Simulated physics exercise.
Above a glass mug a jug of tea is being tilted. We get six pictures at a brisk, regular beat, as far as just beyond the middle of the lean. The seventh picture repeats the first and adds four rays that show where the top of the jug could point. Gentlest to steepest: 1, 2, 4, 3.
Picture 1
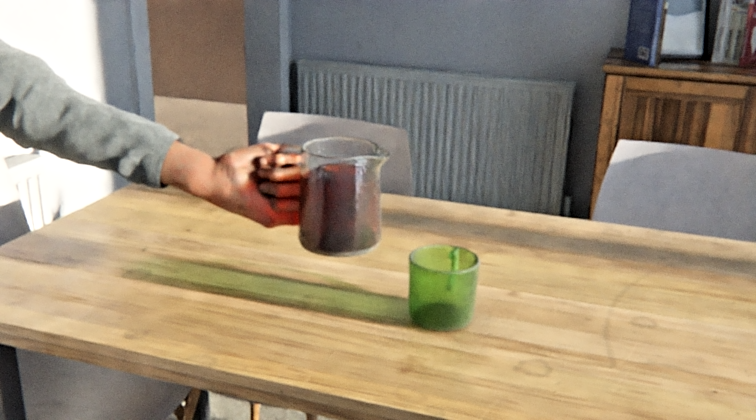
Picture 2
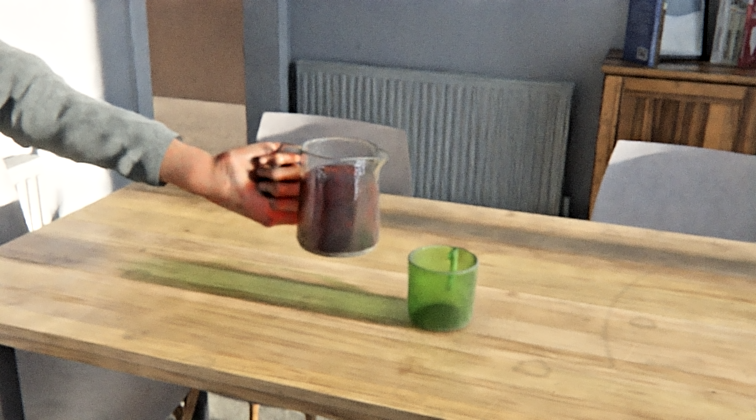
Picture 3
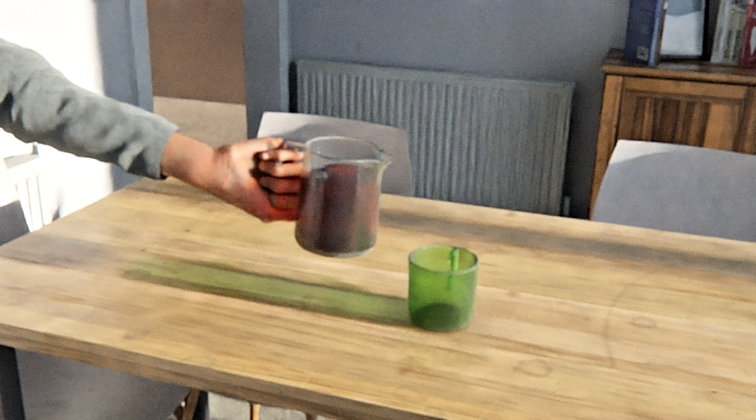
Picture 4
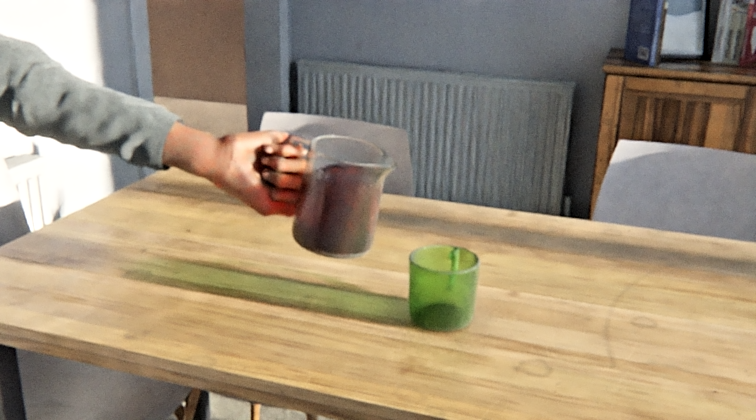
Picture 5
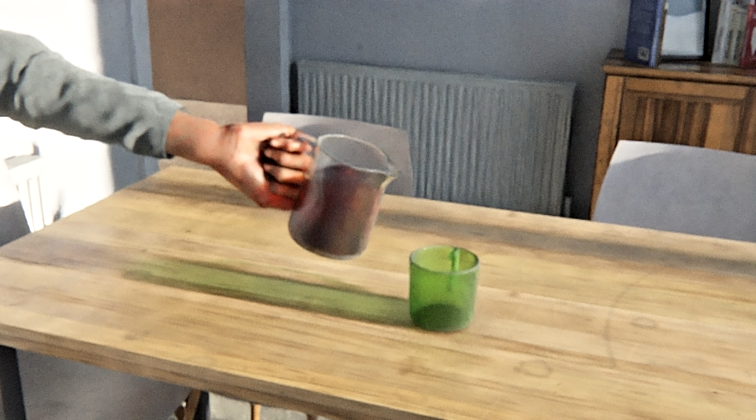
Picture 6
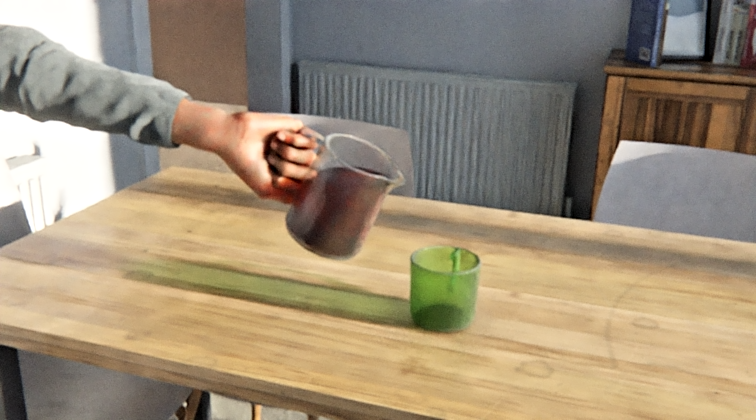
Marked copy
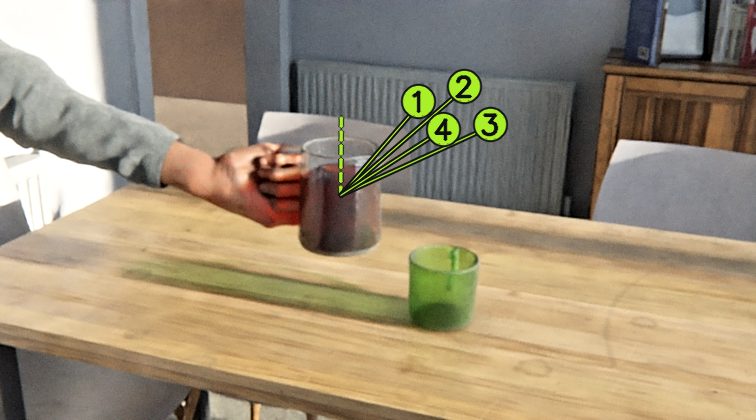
At a wooden table, a hand holding a glass jug of dark liquid upright, then gradually tilting it rightward near a green cup.
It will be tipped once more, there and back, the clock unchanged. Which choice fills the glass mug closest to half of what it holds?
3 is best.
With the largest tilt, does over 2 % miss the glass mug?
No, it does not.
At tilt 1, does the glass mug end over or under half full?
Under half.
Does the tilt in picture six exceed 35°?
No.
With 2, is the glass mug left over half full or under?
Under.
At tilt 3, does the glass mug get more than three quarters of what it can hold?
No, it does not.
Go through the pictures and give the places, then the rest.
Upright, lip at (388, 156); rim of the glass mug round (444, 258); nothing has left yet, in the first picture.
Upright, lip at (388, 157); nothing has left yet, in the second picture.
Tipped about 5°, lip at (391, 161); nothing has left yet, in the third picture.
Tipped about 10°, lip at (395, 166); nothing has left yet, in the fourth picture.
Tipped about 17°, lip at (399, 174); nothing has left yet, in the fifth picture.
Tipped about 24°, lip at (403, 183); nothing has left yet, in the sixth picture.
On the marked copy, 1 at (409, 115); 2 at (452, 98); 3 at (475, 133); 4 at (428, 138).
Choosing 1, the glass mug ends with about 6 % of what it can hold.
Choosing 2, the glass mug ends with about 16 % of what it can hold.
Choosing 3, the glass mug ends with about 48 % of what it can hold.
Choosing 4, the glass mug ends with about 29 % of what it can hold.
